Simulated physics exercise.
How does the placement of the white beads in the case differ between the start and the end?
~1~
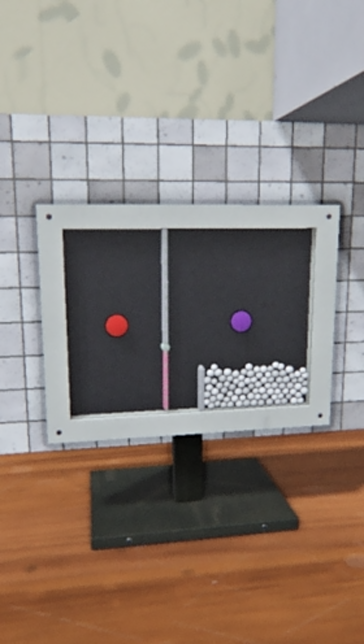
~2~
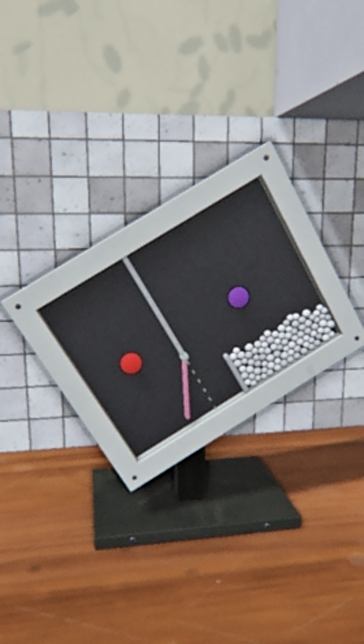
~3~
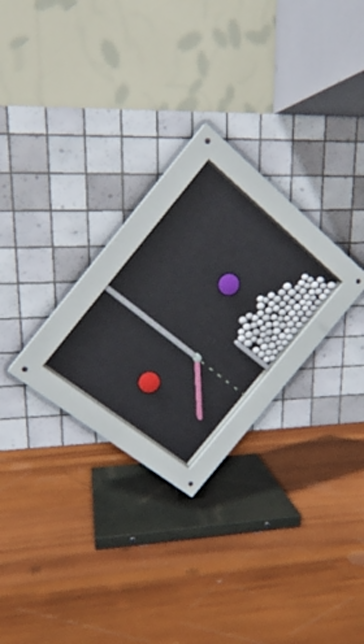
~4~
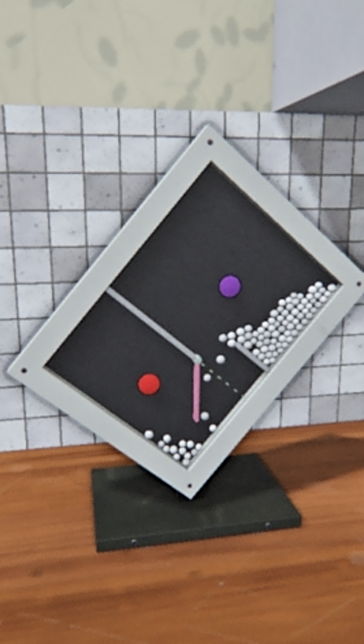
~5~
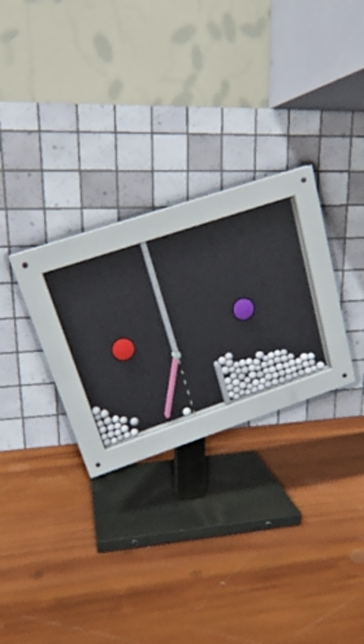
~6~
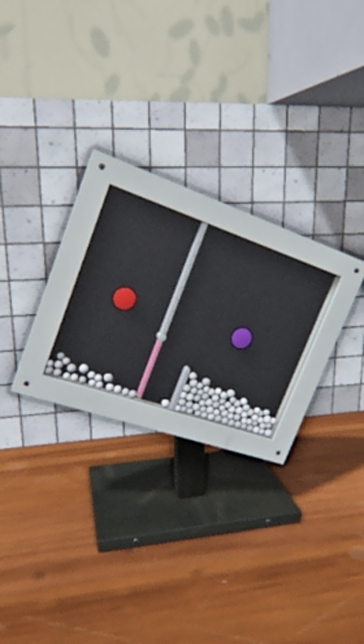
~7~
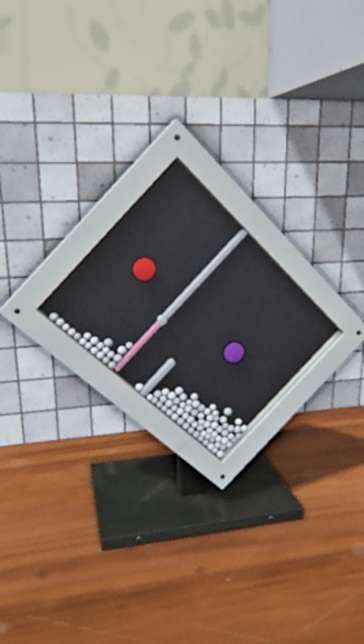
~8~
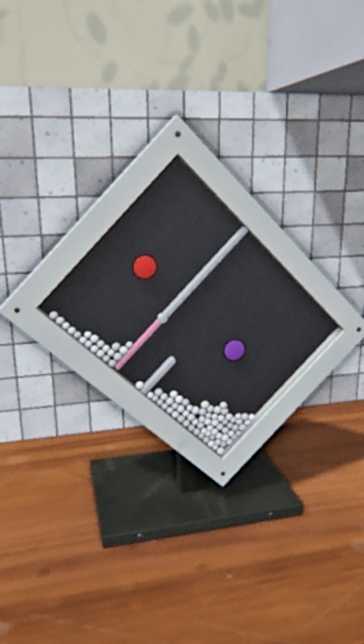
At the start, the beads are all gathered at the lower right on the purple side. By the end, they lie further left overall, split between a smaller group on the red side and a larger group on the purple side.
